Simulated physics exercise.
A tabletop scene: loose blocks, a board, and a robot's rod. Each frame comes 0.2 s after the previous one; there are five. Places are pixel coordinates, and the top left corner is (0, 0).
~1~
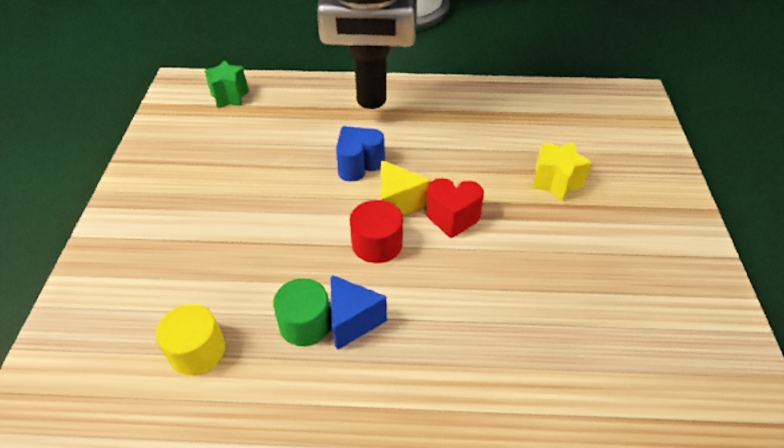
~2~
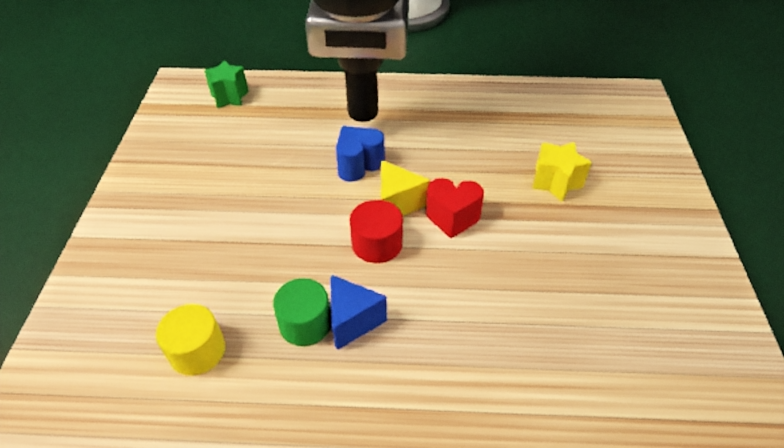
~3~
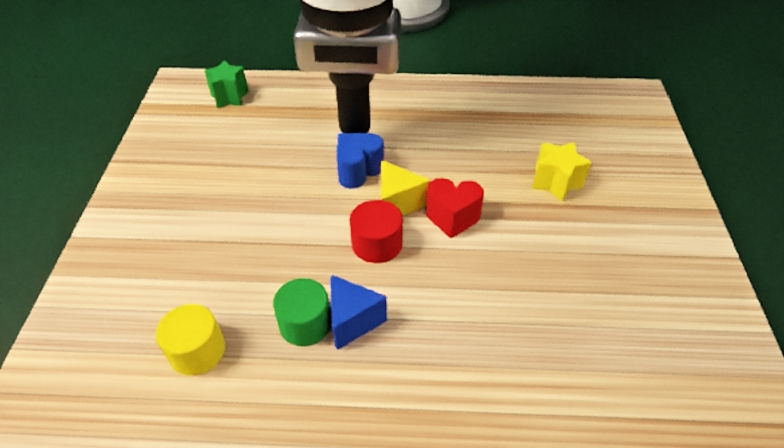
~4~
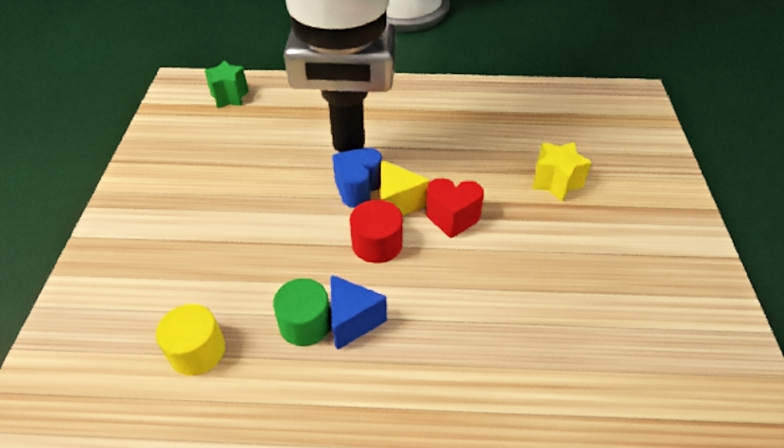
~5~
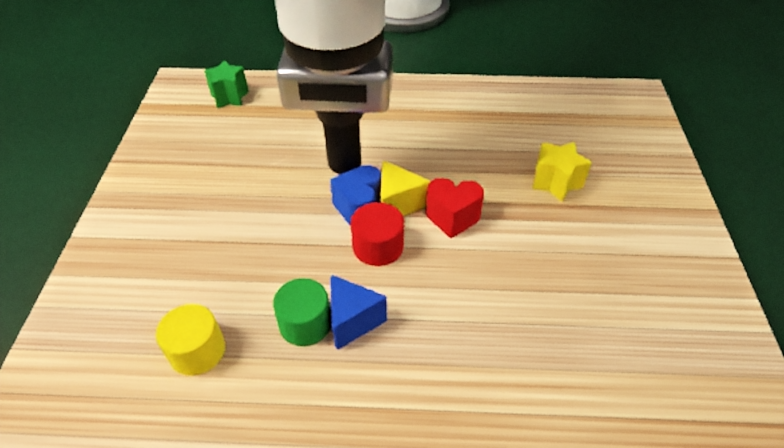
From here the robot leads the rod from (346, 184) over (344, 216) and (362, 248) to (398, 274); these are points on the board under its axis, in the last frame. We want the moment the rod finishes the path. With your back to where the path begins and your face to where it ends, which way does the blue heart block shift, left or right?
My prediction: Rightwards.
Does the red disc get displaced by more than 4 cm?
Final answer: Yes.
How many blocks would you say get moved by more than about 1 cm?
The number of blocks that move over 1 cm is three or more.
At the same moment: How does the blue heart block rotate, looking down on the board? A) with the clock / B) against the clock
It's A.
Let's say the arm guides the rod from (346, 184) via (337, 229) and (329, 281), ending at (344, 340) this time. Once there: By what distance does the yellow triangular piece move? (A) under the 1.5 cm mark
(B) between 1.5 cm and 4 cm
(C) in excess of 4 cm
Option A.
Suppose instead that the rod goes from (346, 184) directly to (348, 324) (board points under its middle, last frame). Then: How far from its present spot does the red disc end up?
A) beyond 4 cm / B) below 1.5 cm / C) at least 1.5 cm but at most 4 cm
My pick is A.
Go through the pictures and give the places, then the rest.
The first picture shows rod tip (372, 101); block tops, blue triangular piece (350, 298); blue heart block (357, 138); red disc (376, 218); yellow triangular piece (398, 178).
The second picture shows rod (363, 114); blocks unchanged.
The third picture shows rod (355, 128); blue heart block (357, 145).
The fourth picture shows rod (349, 145); blue heart block (356, 162).
The fifth picture shows rod (345, 165); blue triangular piece (350, 298); blue heart block (358, 182); red disc (377, 220); yellow triangular piece (398, 179).
On the path given first. One third of the way, rod (343, 198); blue heart block (357, 218); red disc (394, 252).
Two thirds of the way, rod (362, 231); blue heart block (365, 257), turned 25° clockwise; red disc (411, 277).
At the end, rod (398, 255); blue triangular piece (346, 317); blue heart block (383, 282), turned 60° clockwise; red disc (437, 309); yellow triangular piece in place.
